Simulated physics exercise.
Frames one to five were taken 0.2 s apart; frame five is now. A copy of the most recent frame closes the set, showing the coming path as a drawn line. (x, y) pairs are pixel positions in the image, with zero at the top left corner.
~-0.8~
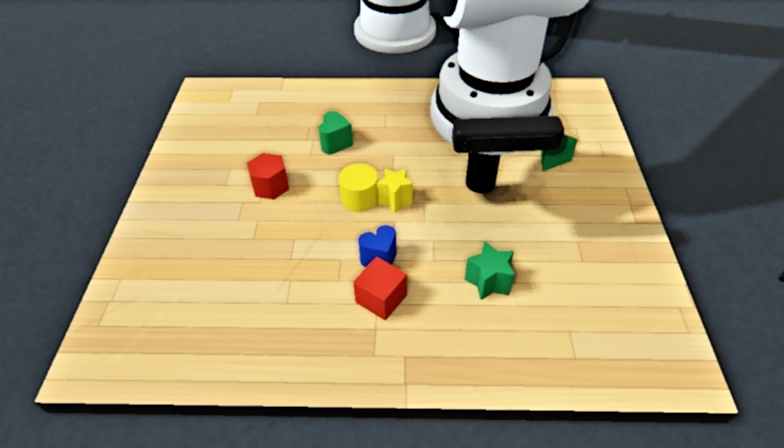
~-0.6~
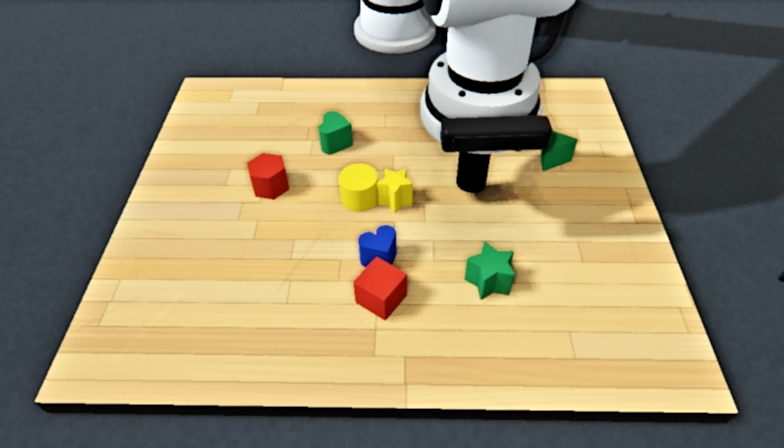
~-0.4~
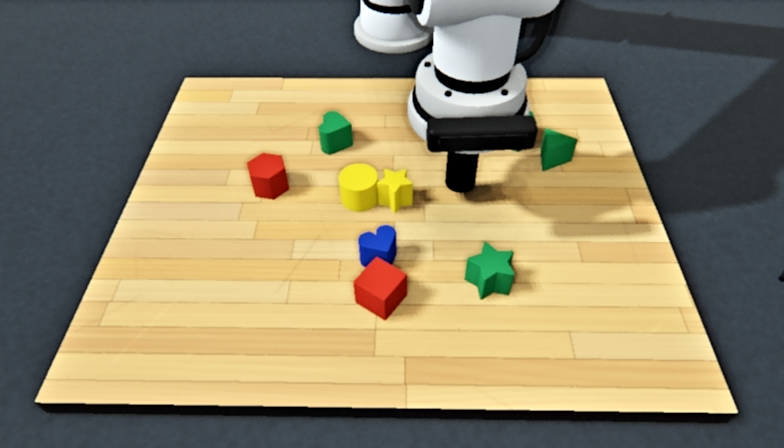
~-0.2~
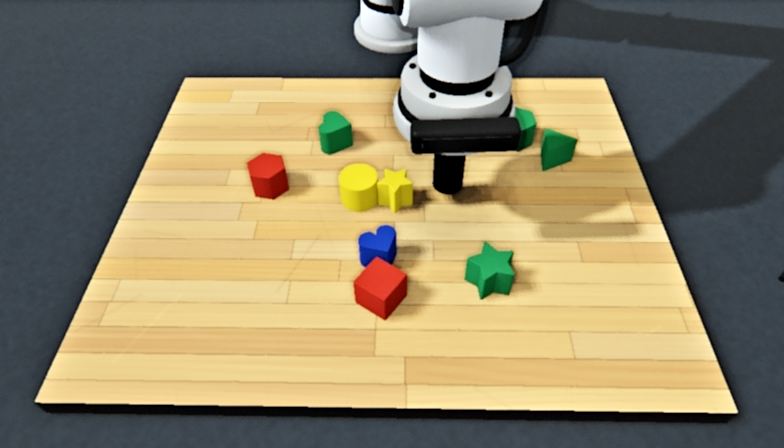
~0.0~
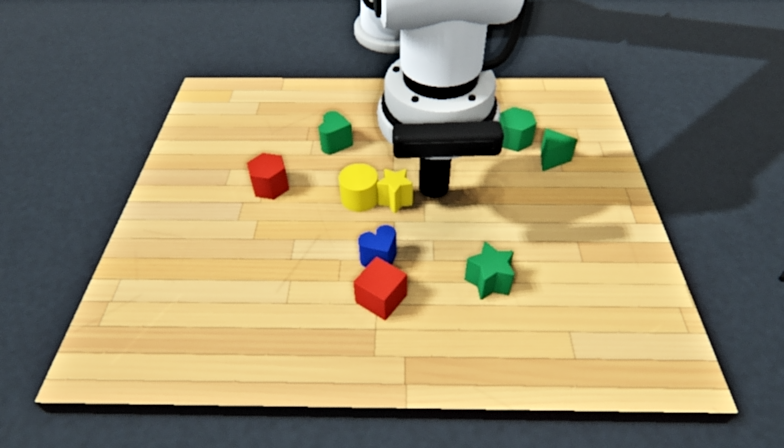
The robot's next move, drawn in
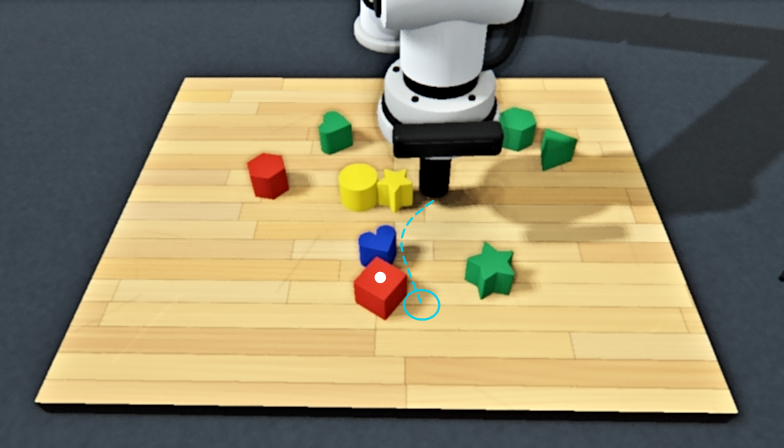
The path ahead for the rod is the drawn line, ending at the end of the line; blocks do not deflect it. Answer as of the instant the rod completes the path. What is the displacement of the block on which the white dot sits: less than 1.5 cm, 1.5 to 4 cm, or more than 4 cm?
It falls in the under 1.5 cm band.
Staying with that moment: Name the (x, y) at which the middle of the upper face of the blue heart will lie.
It is going to be at (371, 253).
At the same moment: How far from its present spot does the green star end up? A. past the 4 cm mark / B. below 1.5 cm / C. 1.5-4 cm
B - below 1.5 cm.
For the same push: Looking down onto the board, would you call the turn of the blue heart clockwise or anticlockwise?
Turns clockwise.
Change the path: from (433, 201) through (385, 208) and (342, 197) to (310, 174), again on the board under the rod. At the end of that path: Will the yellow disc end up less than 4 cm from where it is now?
No.
The drawn path runs from (433, 201) over (405, 227) and (406, 264) to (422, 305); the dot is on the red four-sided block.
What follows on the original path. One third of the way, rod at (405, 216); yellow disc at (349, 176); yellow star at (381, 192), turned 45° clockwise.
Two thirds of the way, rod at (406, 252); yellow disc at (349, 176); blue heart at (370, 252), turned 55° clockwise; red four-sided block at (374, 284), turned 30° anticlockwise; yellow star at (381, 192), turned 45° clockwise.
At the end, rod at (422, 292); yellow disc at (349, 176); blue heart at (371, 253), turned 60° clockwise; red four-sided block at (374, 284), turned 30° anticlockwise; yellow star at (381, 192), turned 45° clockwise; green star not moved.
